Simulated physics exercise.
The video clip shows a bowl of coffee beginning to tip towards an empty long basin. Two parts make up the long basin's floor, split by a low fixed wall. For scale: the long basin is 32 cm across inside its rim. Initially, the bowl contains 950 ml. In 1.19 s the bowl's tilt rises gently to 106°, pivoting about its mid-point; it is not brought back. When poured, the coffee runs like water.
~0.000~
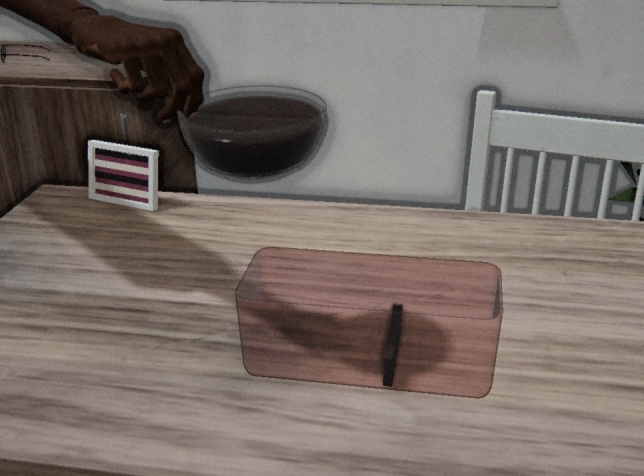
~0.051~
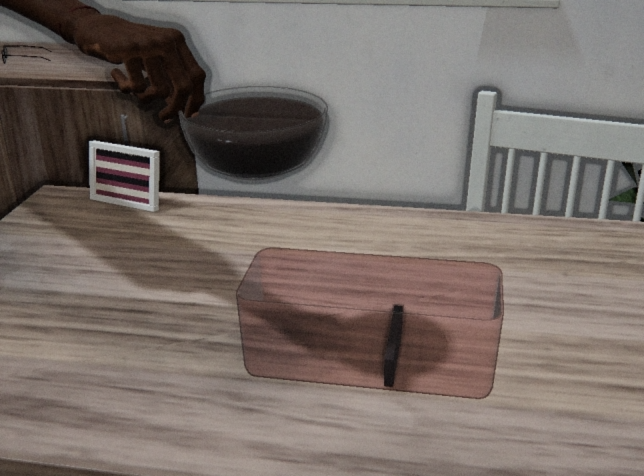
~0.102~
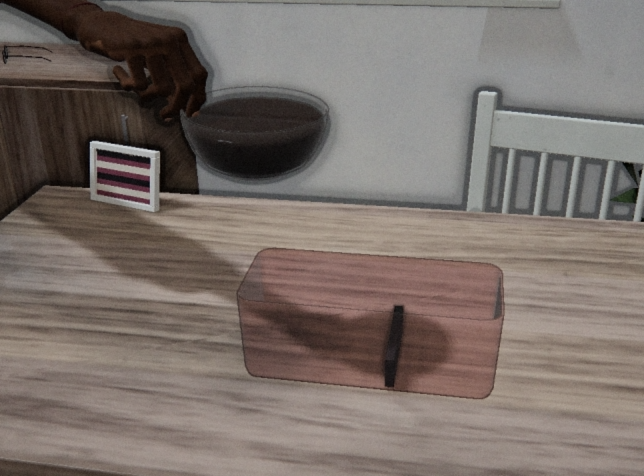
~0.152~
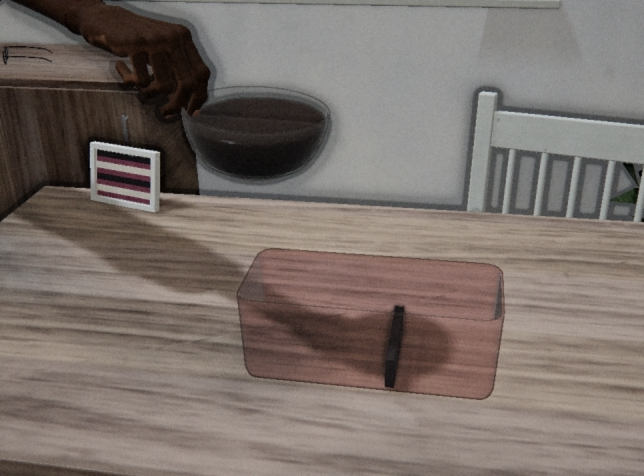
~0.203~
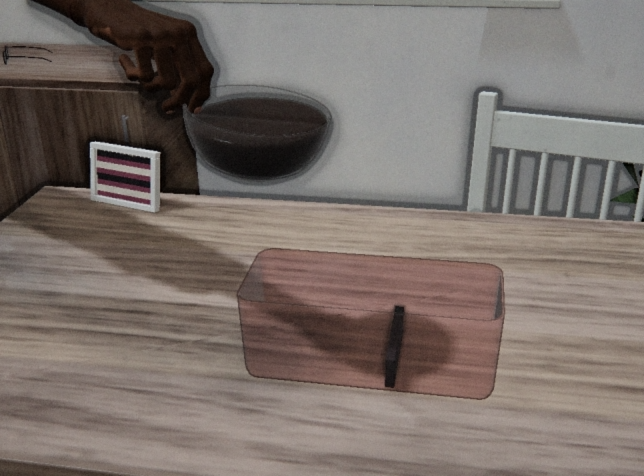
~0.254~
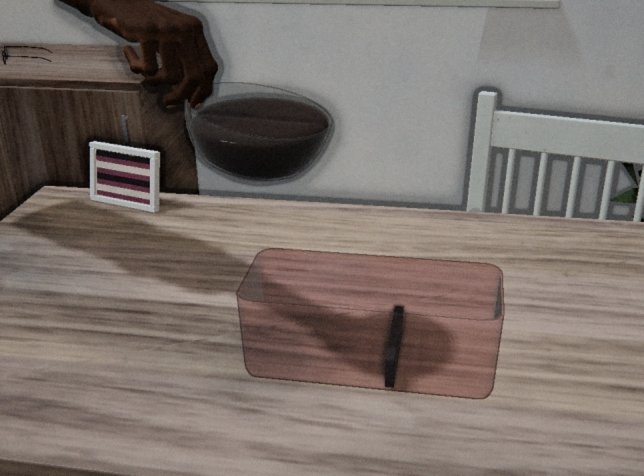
At the start, a hand holds a dark bowl of coffee level above a wooden table, where an empty, long pinkish basin with a dark upright divider sits below. The hand then shifts a little, and the bowl tilts slightly and gently to the right, while the basin stays still and empty.
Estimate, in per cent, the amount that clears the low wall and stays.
Roughly 45 percent.
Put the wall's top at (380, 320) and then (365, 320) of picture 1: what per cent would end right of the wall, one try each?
It comes to 60 per cent, and then 70 per cent.
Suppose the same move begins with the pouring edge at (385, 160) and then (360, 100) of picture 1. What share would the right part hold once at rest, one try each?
70 and 65 %.
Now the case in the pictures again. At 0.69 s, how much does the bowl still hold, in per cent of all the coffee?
I'd estimate some 40 % remains.
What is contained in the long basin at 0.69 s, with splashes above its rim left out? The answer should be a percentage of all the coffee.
Roughly 18 per cent.
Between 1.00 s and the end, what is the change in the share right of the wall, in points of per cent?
The amount climbs by around 1.
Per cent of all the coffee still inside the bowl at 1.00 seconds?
2 in a hundred, give or take.
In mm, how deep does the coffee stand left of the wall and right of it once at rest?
Left 22 mm, right 28 mm.
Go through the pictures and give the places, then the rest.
In the first frame, it leans 0°; its right rim is at (324, 112); the coffee meets the walls at (188, 114) and (322, 120); the long basin's rim runs from (247, 272) to (501, 292); the wall's top is at (393, 331).
In the second frame, it leans 0°; its right rim is at (325, 113); the coffee meets the walls at (190, 114) and (324, 121).
In the third frame, it leans 2°; its right rim is at (327, 115); the coffee meets the walls at (191, 114) and (325, 122).
In the fourth frame, it leans 4°; its right rim is at (328, 118); the coffee meets the walls at (193, 113) and (326, 123).
In the fifth frame, it leans 7°; its right rim is at (329, 122); the coffee meets the walls at (194, 114) and (328, 124).
In the sixth frame, it leans 11°; its right rim is at (330, 127); the coffee meets the walls at (195, 114) and (329, 124).
Then, 0.69 s in, the tilt is 65° and 41 per cent is still to pour, 6 is left of the wall and 11 right of it.
Then, 1.00 s in, the tilt is 100° and 2 per cent is still to pour, 44 is left of the wall and 44 right of it.
Then, 1.33 s in, the tilt is 106° and 0 per cent is still to pour, 52 is left of the wall and 45 right of it.
Then, 1.69 s in, the tilt is 106° and 0 per cent is still to pour, 52 is left of the wall and 45 right of it.
Finally, 52 per cent lies left of the wall, 45 right of it and 3 outside.
